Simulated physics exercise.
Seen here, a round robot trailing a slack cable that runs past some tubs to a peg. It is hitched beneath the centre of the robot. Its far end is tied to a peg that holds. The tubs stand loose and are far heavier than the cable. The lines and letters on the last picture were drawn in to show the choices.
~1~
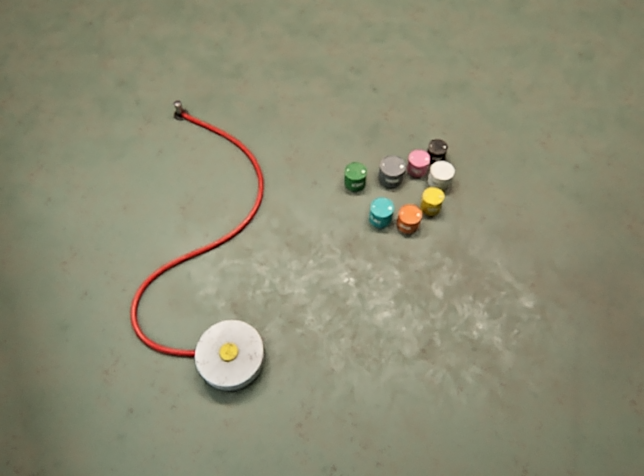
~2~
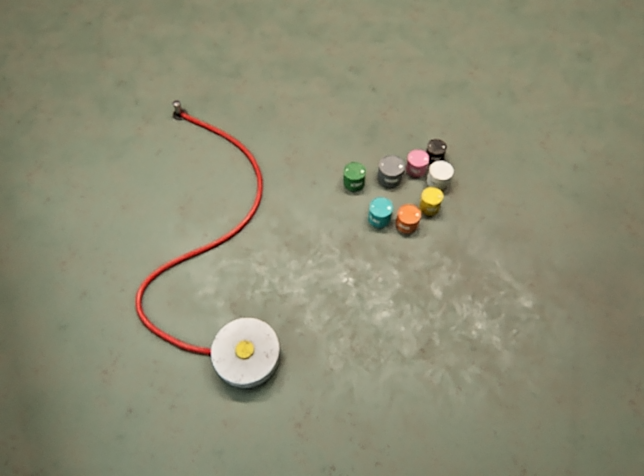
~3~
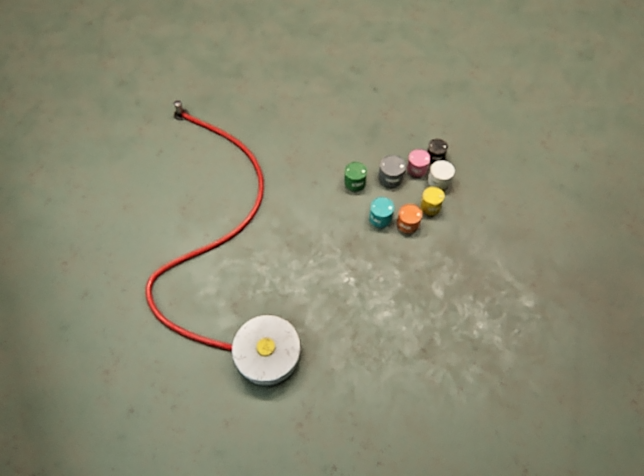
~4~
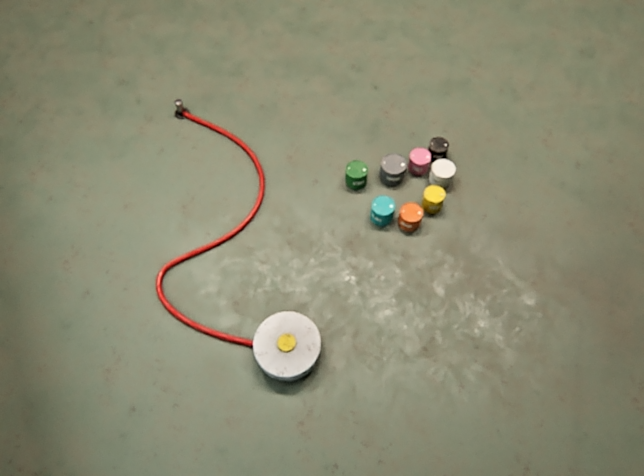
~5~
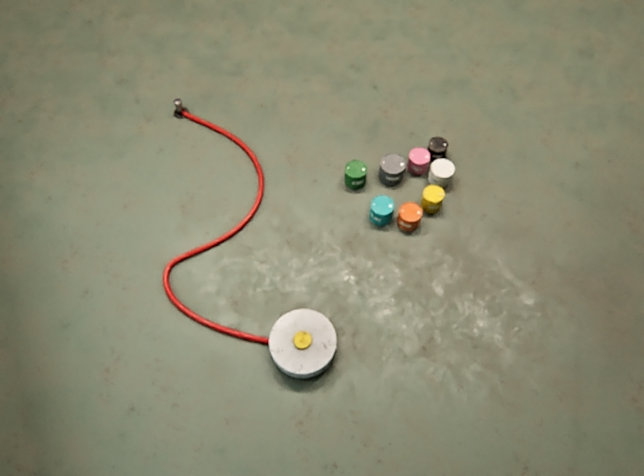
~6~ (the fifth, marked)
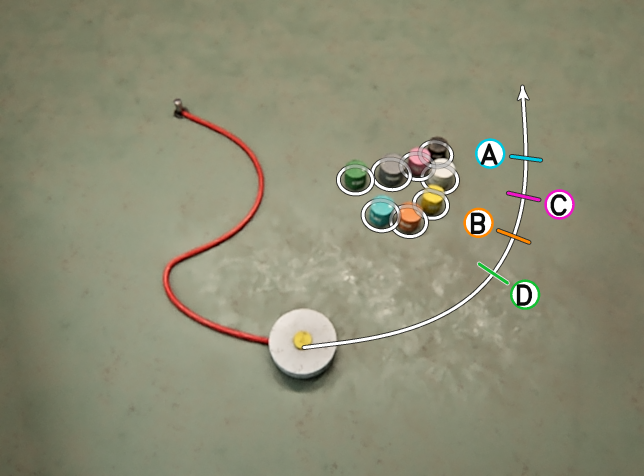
At first, a round white robot with a yellow centre sits at the lower left, joined by a curving red cord to a small peg above, with eight coloured tubs clustered at the upper right. The robot then slides a short way right, drawing the cord's lower bend along, while the tubs stay put.
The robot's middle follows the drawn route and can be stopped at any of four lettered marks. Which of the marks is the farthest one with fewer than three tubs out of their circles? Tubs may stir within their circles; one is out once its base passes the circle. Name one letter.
It should halt at A.
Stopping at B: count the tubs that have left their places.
By then, none.
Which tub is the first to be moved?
Orange.
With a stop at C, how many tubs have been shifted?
The count is none.
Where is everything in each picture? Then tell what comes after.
The first frame shows grey tub (392, 171); black tub (437, 152); orange tub (409, 219).
The second frame shows robot (247, 353); green tub (355, 177).
The third frame shows robot (267, 350); peg (179, 109).
The fourth frame shows robot (288, 346); pink tub (419, 162).
The fifth frame shows robot (303, 344); grey tub (392, 169); black tub (437, 150); orange tub (410, 217).
On the marked copy, A at (526, 158); B at (514, 236); C at (524, 196); D at (493, 273); the route from (304, 348) via (509, 248) to (523, 87).
Taking A. A third of the way, robot (435, 315).
Two thirds of the way, robot (516, 233).
When it is over, robot (529, 152); orange tub (408, 210); one over the rings.
As for the rest, B is within the limit but short; C is within the limit but short; D is within the limit but short.
